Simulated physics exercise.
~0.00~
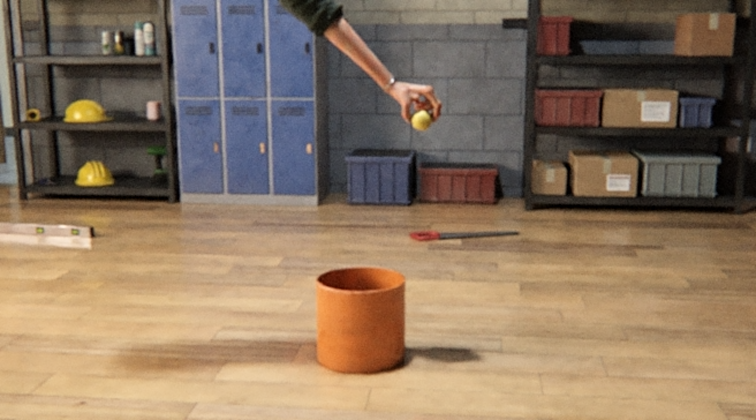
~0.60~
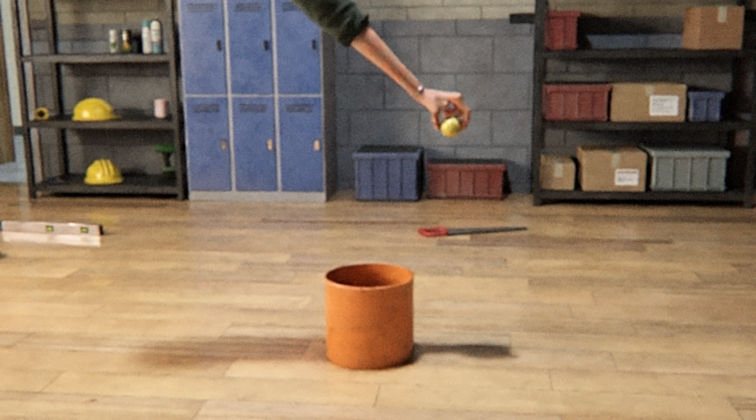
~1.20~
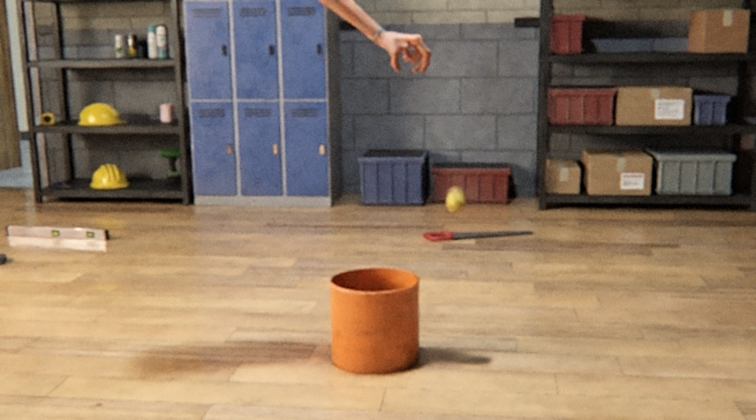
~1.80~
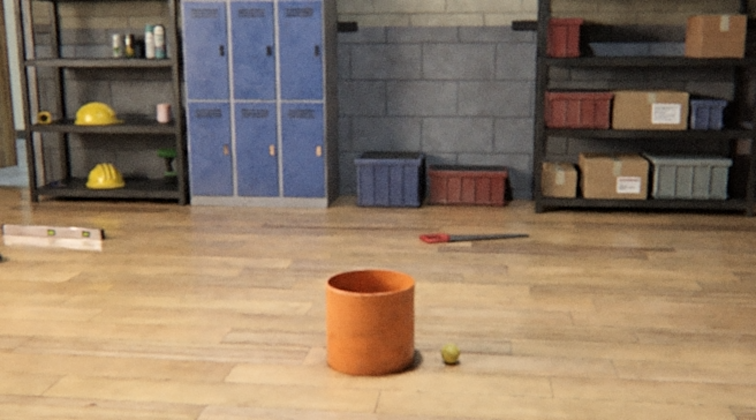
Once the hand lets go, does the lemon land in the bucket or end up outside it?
The lemon ends up outside the bucket, on the floor just to its right.
